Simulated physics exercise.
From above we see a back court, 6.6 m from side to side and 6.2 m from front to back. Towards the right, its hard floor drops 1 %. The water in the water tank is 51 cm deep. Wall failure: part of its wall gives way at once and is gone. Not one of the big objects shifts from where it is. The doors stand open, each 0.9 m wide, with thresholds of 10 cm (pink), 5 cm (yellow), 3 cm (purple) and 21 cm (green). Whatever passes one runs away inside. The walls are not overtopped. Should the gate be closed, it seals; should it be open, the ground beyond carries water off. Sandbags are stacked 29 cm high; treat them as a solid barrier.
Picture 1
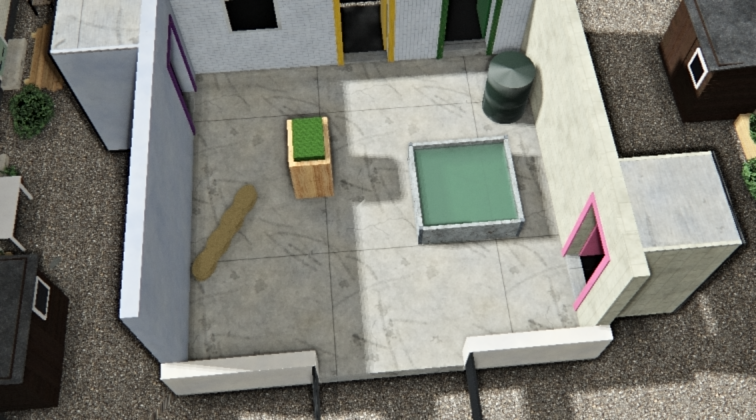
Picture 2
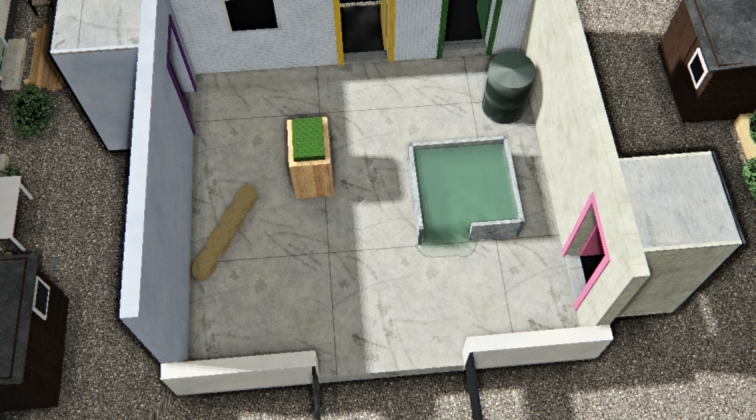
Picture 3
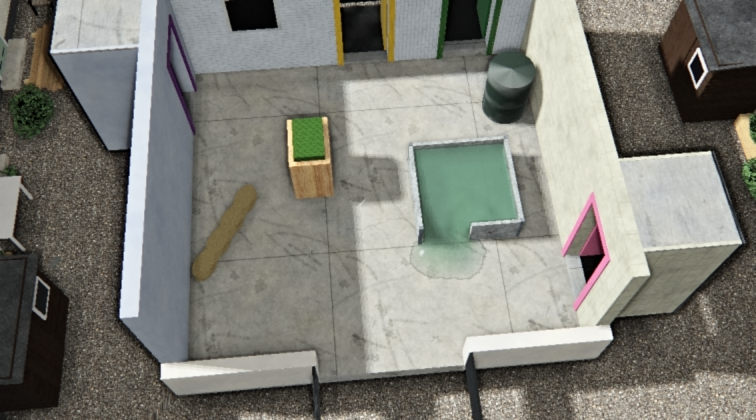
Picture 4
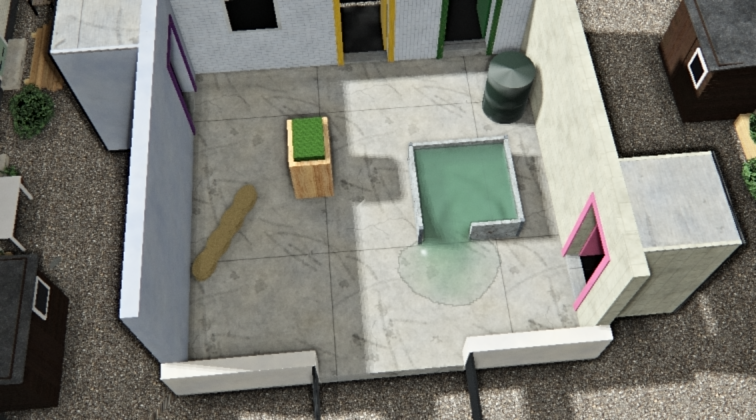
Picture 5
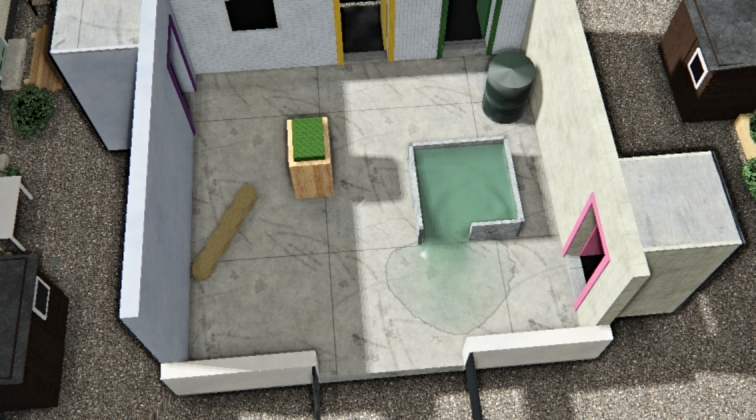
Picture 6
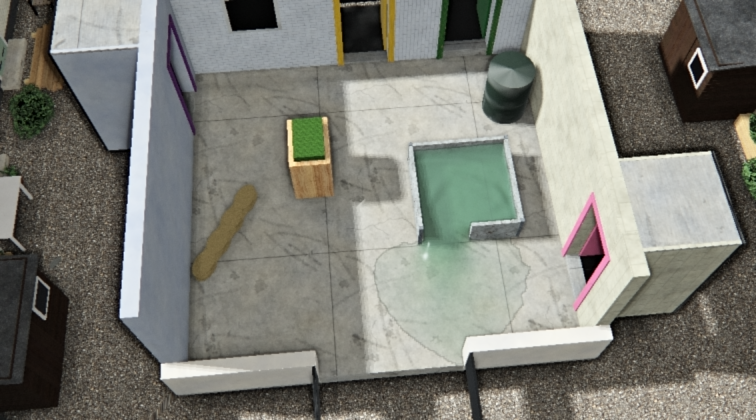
In the video, a walled court seen from above holds a square tank of green water; part of the tank's front wall disappears, and water pours through the gap, spreading in a widening sheet across the floor toward the open gate.
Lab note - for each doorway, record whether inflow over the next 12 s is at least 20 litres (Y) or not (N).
The pink door stops short of the limit. The yellow door stops short of the limit. The purple door stops short of the limit. The green door stops short of the limit.
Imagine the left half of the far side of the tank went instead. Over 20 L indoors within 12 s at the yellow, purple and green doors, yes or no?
Then: Yellow beyond it, purple beyond it, green short of it.
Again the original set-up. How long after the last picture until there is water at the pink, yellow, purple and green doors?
Pink 1.1 s, yellow 10.0 s, purple not within the 12 s, green 6.0 s.
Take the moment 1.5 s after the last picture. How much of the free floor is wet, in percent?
Wet share: Near 20 percent.
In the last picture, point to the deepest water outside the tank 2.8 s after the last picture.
Pixel (577, 341), about.
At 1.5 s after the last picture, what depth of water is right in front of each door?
In cm: Pink 5, yellow 0, purple 0, green 0.
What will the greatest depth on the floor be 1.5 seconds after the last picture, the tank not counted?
I'd say near 25 centimetres.
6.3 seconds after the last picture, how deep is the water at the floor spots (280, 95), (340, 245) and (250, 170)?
Around 0 cm, 0 cm and 0 cm, in the order given.
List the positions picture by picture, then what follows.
The first frame shows the water tank at (465, 184) is whole and still, 51 cm deep.
In the second frame, the front is at (472, 244), 0.5 m from the gap at (445, 236); 0.1 m2 of floor is under water; 51 cm left at the back of the water tank.
In the third frame, the front is at (470, 273), 0.8 m from the gap at (445, 236); 0.6 m2 of floor is under water; 51 cm left at the back of the water tank.
In the fourth frame, the front is at (467, 299), 1.2 m from the gap at (445, 236); 1.4 m2 of floor is under water; 51 cm left at the back of the water tank.
In the fifth frame, water pours out at (445, 236) and has run 1.6 m, to (446, 328); typically 4 cm deep outside, 49 cm at the water tank's back.
In the sixth frame, the front is at a hidden place, 2.2 m from the gap at (445, 236); 3.3 m2 of floor is under water; 43 cm left at the back of the water tank.
Then, 0.7 s after the last picture water covers 15 % of the floor and is deepest (24 cm) near (446, 253); pink door not reached, yellow door not reached, purple door not reached, green door not reached.
Then, 1.5 s after the last picture water covers 20 % of the floor and is deepest (25 cm) near (577, 341); pink door 5 cm at the sill, 0 L in, yellow door not reached, purple door not reached, green door not reached.
Then, 2.8 s after the last picture water covers 25 % of the floor and is deepest (18 cm) near (577, 341); pink door 9 cm at the sill, 0 L in, yellow door not reached, purple door not reached, green door not reached.
Then, 6.3 s after the last picture water covers 35 % of the floor and is deepest (10 cm) near (521, 127); pink door 6 cm at the sill, 1 L in, yellow door not reached, purple door not reached, green door 2 cm at the sill, 0 L in.
Then, 11.3 s after the last picture water covers 40 % of the floor and is deepest (6 cm) near (566, 342); pink door 4 cm at the sill, 1 L in, yellow door 2 cm at the sill, 0 L in, purple door not reached, green door 2 cm at the sill, 0 L in.
